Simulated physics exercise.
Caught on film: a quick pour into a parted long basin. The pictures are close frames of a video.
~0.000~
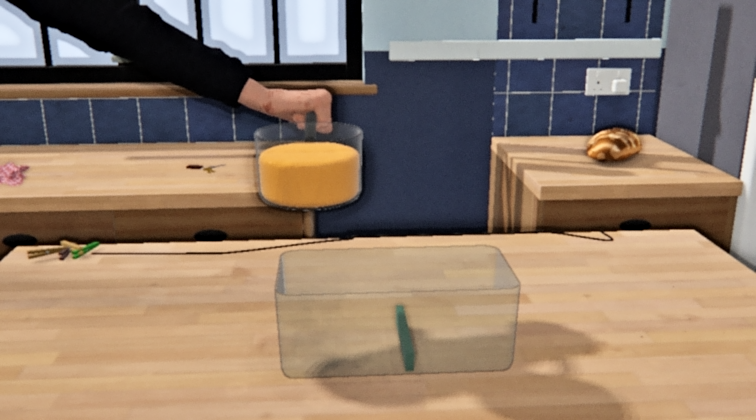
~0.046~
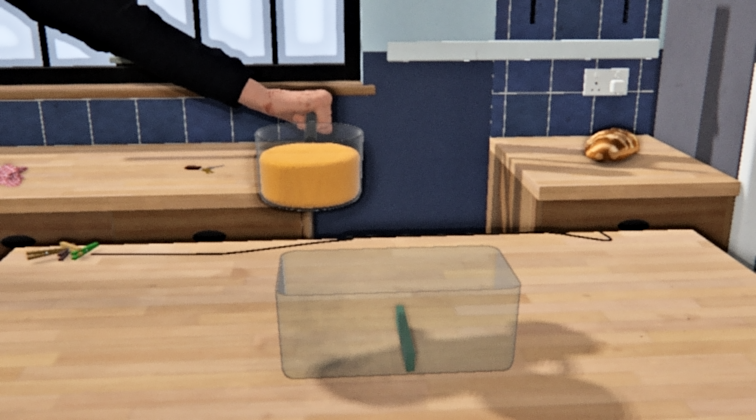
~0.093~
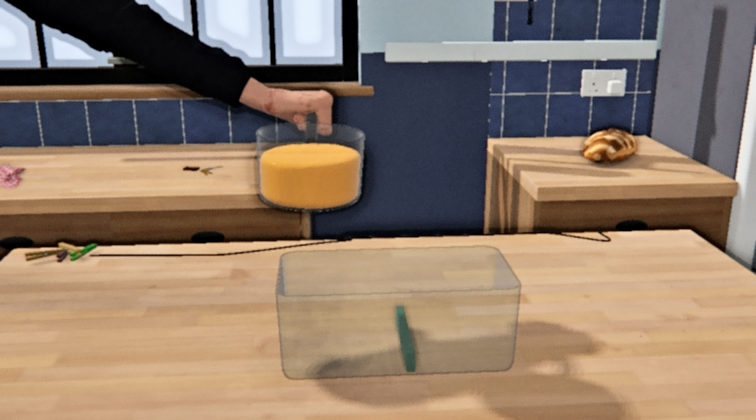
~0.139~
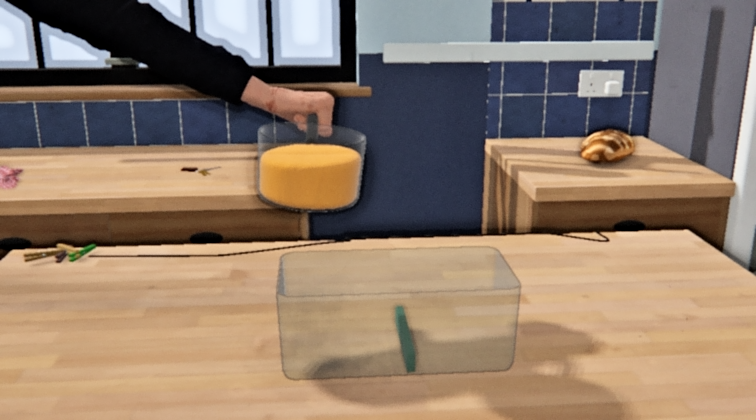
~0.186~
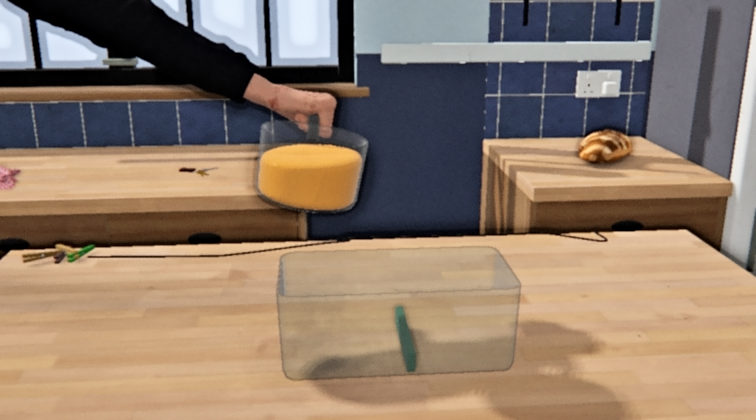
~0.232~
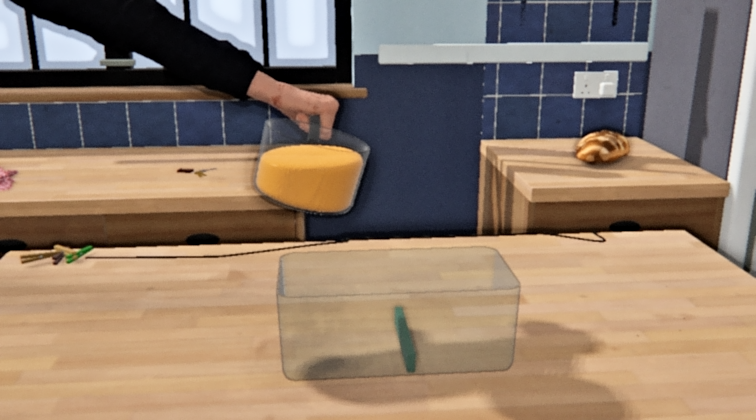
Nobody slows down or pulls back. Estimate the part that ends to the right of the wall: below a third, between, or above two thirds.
The share right of the wall is from a third to two thirds.
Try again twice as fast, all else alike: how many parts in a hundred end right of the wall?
Close to 35 per cent.
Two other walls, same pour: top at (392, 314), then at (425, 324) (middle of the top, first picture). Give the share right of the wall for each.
In turn 70 and 25 in a hundred.
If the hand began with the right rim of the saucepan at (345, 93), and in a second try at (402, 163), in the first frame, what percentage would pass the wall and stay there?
Roughly 50 per cent, and 80 per cent.
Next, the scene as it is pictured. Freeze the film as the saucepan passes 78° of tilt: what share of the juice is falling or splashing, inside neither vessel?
About 30 per cent.
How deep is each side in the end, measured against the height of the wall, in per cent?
Near 50 on the left, 70 on the right.
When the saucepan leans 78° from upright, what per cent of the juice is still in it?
Some 60 per cent.
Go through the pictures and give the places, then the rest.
The first frame shows tilt 0°; pouring edge (361, 132); surface from (259, 153) to (359, 152); the long basin's rim runs from (278, 273) to (509, 266); the wall's top is at (404, 328).
The second frame shows tilt 1°; pouring edge (362, 133); surface from (260, 154) to (360, 153).
The third frame shows tilt 3°; pouring edge (363, 136); surface from (260, 155) to (360, 154).
The fourth frame shows tilt 6°; pouring edge (365, 139); surface from (261, 155) to (361, 154).
The fifth frame shows tilt 10°; pouring edge (367, 143); surface from (261, 156) to (362, 156).
The sixth frame shows tilt 15°; pouring edge (368, 149); surface from (261, 157) to (363, 156).
A moment on, the saucepan is tipped on its side and 62 per cent is still to pour, 2 is left of the wall and 4 right of it.
Next, the saucepan is tipped right over and 10 per cent is still to pour, 24 is left of the wall and 54 right of it.
Then the saucepan is tipped right over and 0 per cent is still to pour, 46 is left of the wall and 53 right of it.
Later the saucepan is tipped right over and 0 per cent is still to pour, 47 is left of the wall and 53 right of it.
In the end 47 per cent lies left of the wall, 53 right of it and 1 outside.
